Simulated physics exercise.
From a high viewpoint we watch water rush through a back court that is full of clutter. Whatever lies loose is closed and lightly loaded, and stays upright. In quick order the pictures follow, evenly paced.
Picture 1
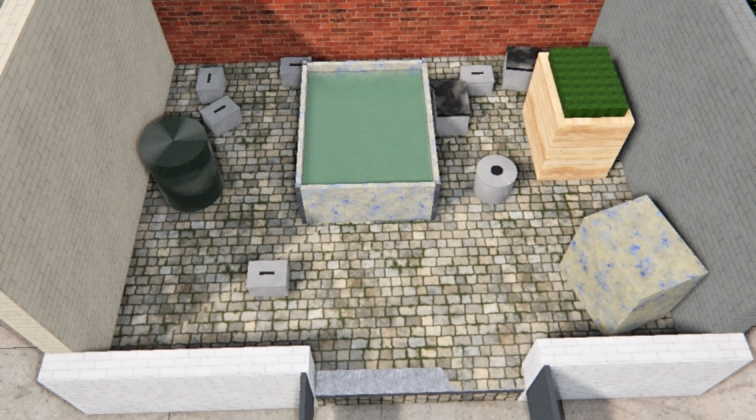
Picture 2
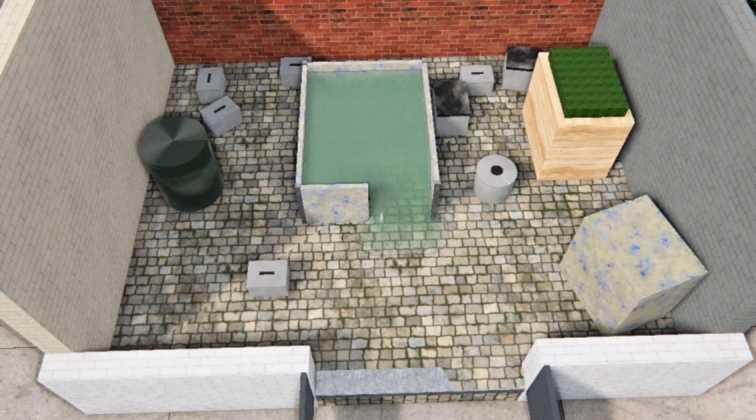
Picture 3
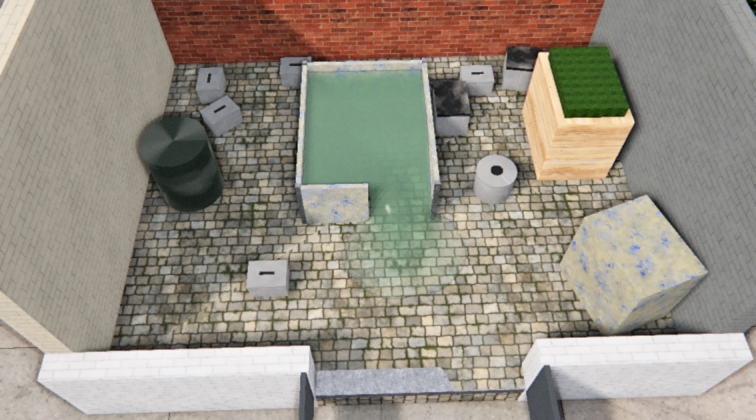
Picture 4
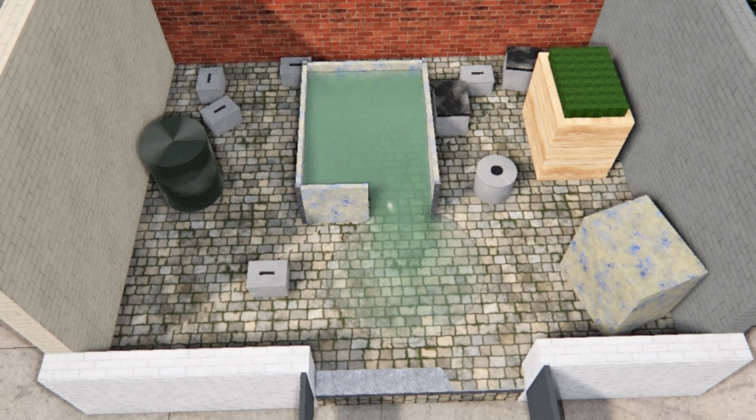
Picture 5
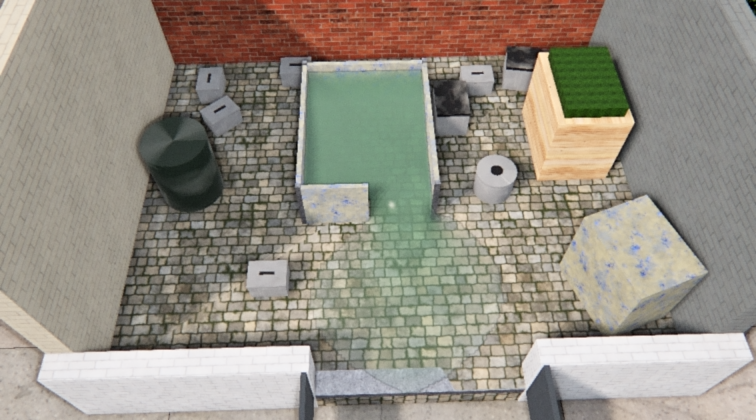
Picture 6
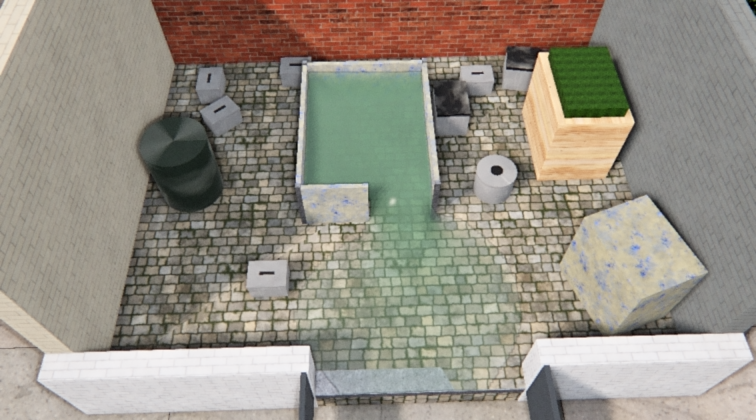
At the start, a walled tank of green water stands full on a cobbled court among blocks, a dark barrel and crates. Then the right part of its near wall is gone, and water pours through the gap, fanning across the cobbles to the front opening, while the surrounding objects stay still.
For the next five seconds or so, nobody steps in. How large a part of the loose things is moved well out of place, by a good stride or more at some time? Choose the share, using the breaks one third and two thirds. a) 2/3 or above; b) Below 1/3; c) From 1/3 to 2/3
Below 1/3 (b).
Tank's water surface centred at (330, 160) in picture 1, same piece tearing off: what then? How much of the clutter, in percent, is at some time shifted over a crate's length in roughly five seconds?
By my reckoning, about 0 per cent.
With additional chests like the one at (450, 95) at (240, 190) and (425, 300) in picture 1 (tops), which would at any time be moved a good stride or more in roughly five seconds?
Item by item: Remains in place; driven off.
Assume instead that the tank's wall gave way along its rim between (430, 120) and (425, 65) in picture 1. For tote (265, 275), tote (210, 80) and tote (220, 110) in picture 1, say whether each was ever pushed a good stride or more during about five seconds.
In the order asked: Never gets that far, then never gets that far, then never gets that far.
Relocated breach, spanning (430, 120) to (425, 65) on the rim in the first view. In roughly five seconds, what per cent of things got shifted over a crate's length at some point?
By my reckoning, around 50 percent.
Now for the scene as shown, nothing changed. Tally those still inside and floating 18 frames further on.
Count: 0.
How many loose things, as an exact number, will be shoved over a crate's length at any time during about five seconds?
0.
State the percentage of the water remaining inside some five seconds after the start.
Near 54 per cent.
A moment on, 0 of 8 are well off their spots; 0 afloat.
Next, 0 of 8 are well off their spots; 0 afloat.
Later, 0 of 8 are well off their spots; 0 afloat.
In the end, 0 of 8 are well off their spots, and 0 have been at some point; 0 afloat.
